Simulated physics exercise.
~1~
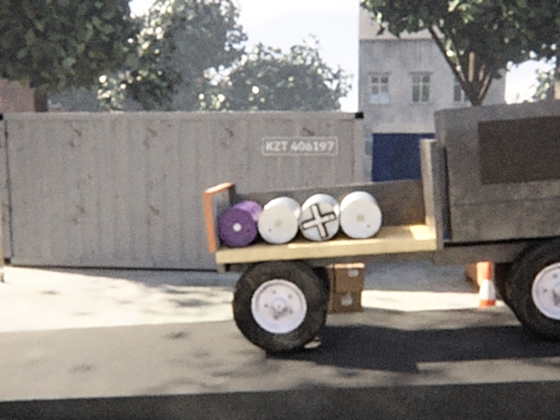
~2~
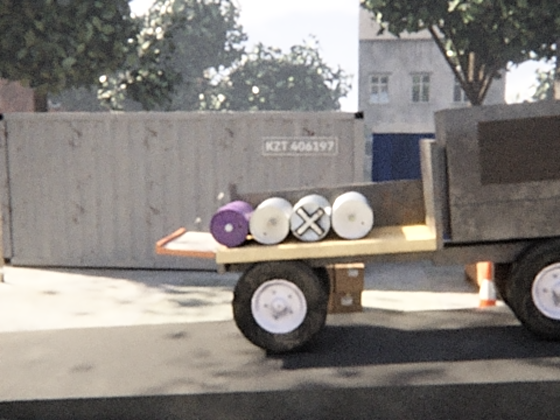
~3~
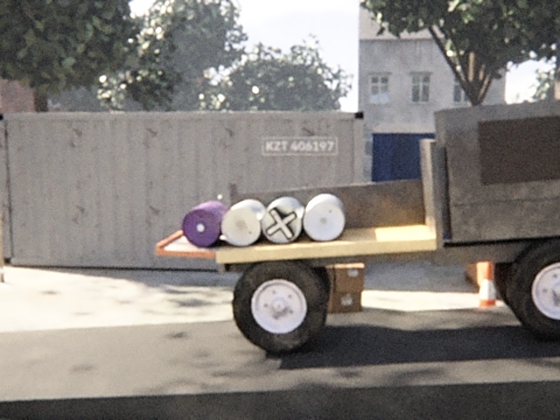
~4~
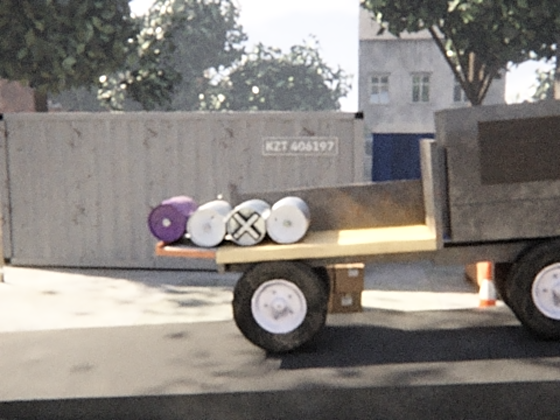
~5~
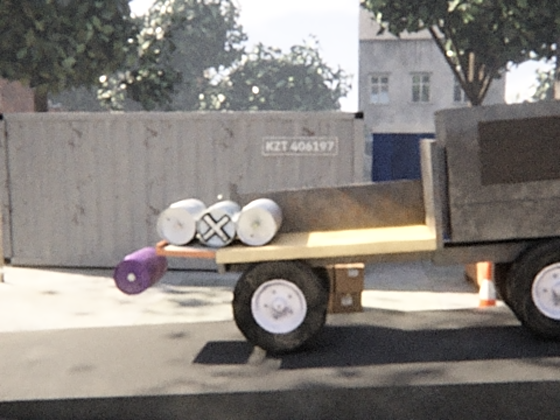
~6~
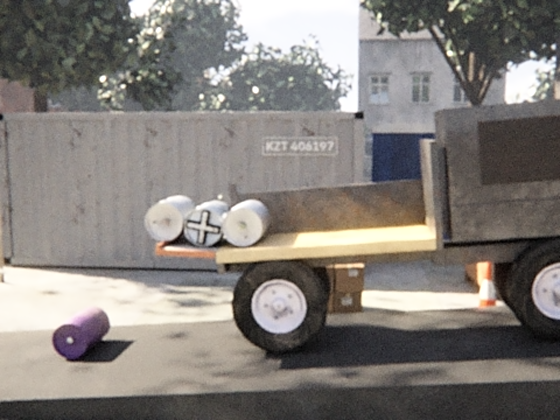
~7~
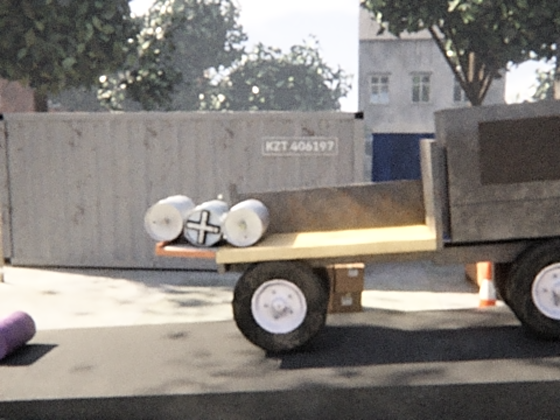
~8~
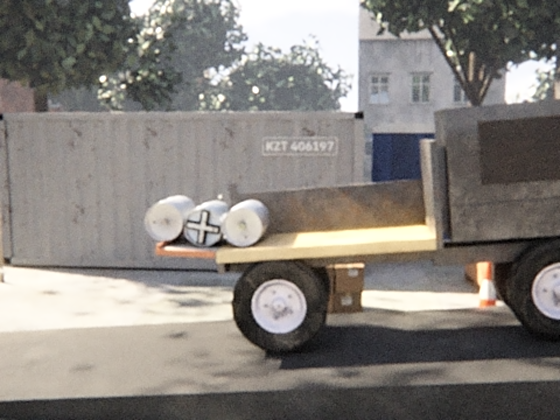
At the start, a purple keg and three pale ones, one marked with a dark-edged white cross, lie in a row against the raised tailgate of a parked truck bed. The tailgate swings down to the left, and the whole row begins rolling left after it. The kegs roll onto the lowered gate with the purple one leading. It tips over the end and drops to the road, while the others shift a little farther and come to rest on the gate. The purple keg rolls away left and out of view, leaving the three pale kegs sitting still.
